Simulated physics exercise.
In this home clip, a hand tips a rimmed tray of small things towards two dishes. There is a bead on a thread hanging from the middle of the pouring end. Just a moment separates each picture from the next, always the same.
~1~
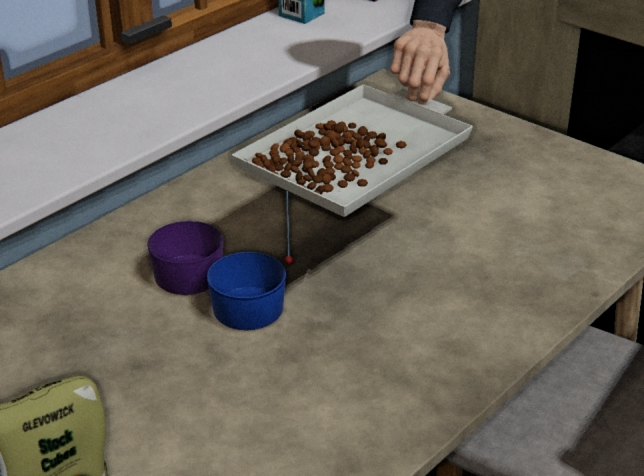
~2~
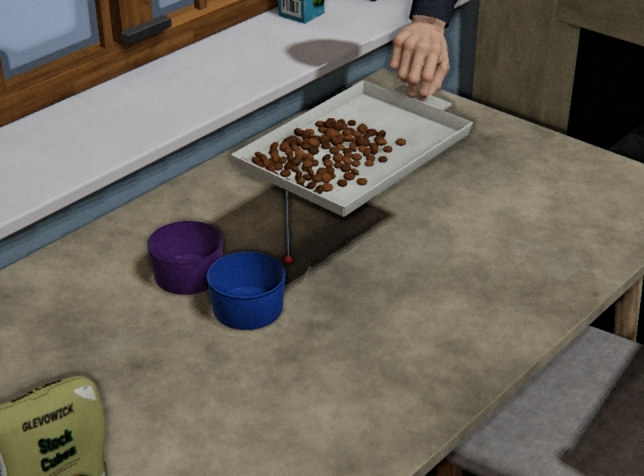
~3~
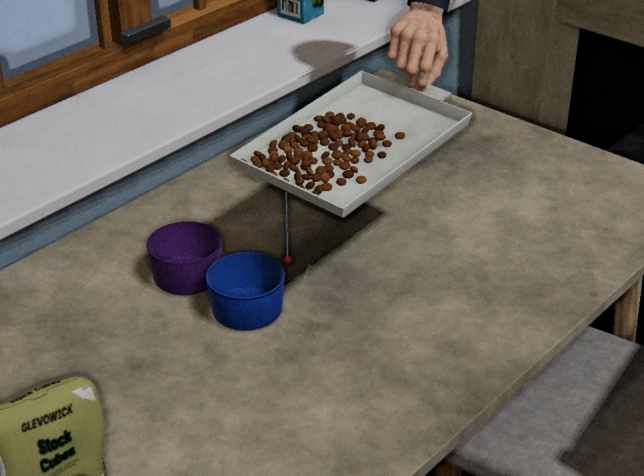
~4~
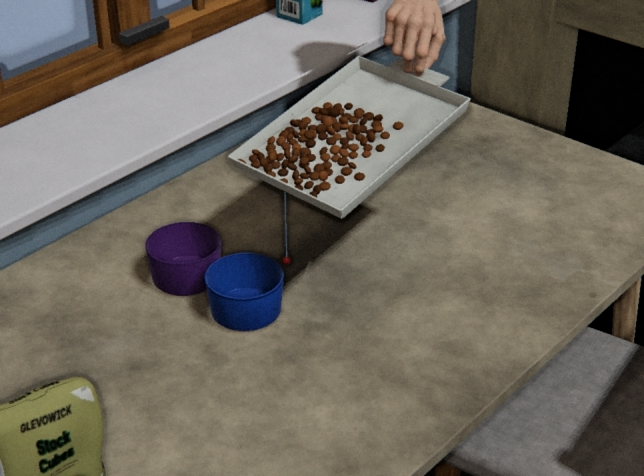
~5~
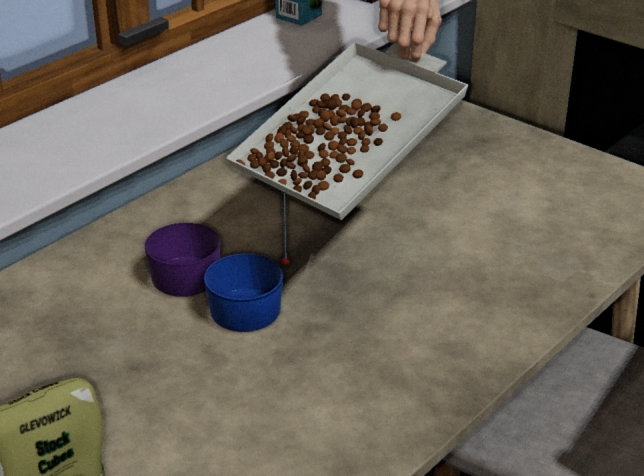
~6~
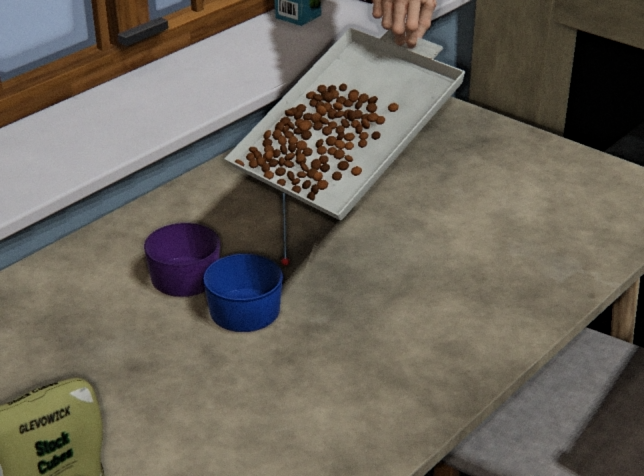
On a mottled table, a hand gradually tilts a tray of brown pieces towards two bowls.
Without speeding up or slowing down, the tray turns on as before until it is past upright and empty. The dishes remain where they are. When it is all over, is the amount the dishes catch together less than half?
Yes, they hold less than half.
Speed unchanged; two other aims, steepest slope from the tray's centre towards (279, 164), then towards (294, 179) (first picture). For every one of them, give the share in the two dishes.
It comes to about 50 per cent the first time and about 60 per cent the second.
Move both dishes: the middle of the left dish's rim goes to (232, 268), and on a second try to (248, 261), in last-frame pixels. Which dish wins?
Trial one goes to the right of the two, trial two to the right of the two.
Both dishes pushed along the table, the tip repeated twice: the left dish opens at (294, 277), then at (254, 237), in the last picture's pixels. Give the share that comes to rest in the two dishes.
The first position comes out at 20 per cent, the other at 0 per cent.
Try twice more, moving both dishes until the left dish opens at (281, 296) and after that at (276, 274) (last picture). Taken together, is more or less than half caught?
Together the dishes get beyond half first, then less than a half.
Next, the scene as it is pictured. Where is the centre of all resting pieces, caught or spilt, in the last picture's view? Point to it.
The centre settles at about (268, 333).
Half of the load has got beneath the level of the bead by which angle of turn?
Roughly 105 degrees.
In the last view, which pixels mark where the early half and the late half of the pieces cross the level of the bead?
Close to (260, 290), then close to (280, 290).
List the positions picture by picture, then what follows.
Corners of the pouring end (237, 154) and (344, 204), level; middle of the load (314, 152), bits of dog kibble; left dish (159, 272); right dish (220, 306); bead on its thread (289, 260), in the first frame.
Corners of the pouring end (236, 154) and (344, 204), level; middle of the load (314, 151), in the second frame.
Corners of the pouring end (235, 155) and (342, 205), tipped barely, level across its low end; middle of the load (313, 148), in the third frame.
Corners of the pouring end (233, 156) and (341, 207), tipped a little, level across its low end; middle of the load (311, 143), in the fourth frame.
Corners of the pouring end (231, 157) and (339, 209), tipped clearly, level across its low end; middle of the load (309, 139), in the fifth frame.
Corners of the pouring end (230, 157) and (338, 211), tipped clearly, level across its low end; middle of the load (306, 135); left dish (156, 274); right dish (217, 308), in the sixth frame.
Just after the last frame, tray tipped steeply; almost all on the tray; just a few in the air.
A moment on, tray tipped past a quarter turn; about a tenth on the tray; roughly a quarter in the right dish; roughly a third outside both; roughly a quarter in the air.
Further on, tray tipped past a quarter turn; roughly a third in the right dish; roughly two thirds outside both.
When it is over, tray tipped past a quarter turn; roughly a third in the right dish; not one in the left dish; roughly two thirds outside both.
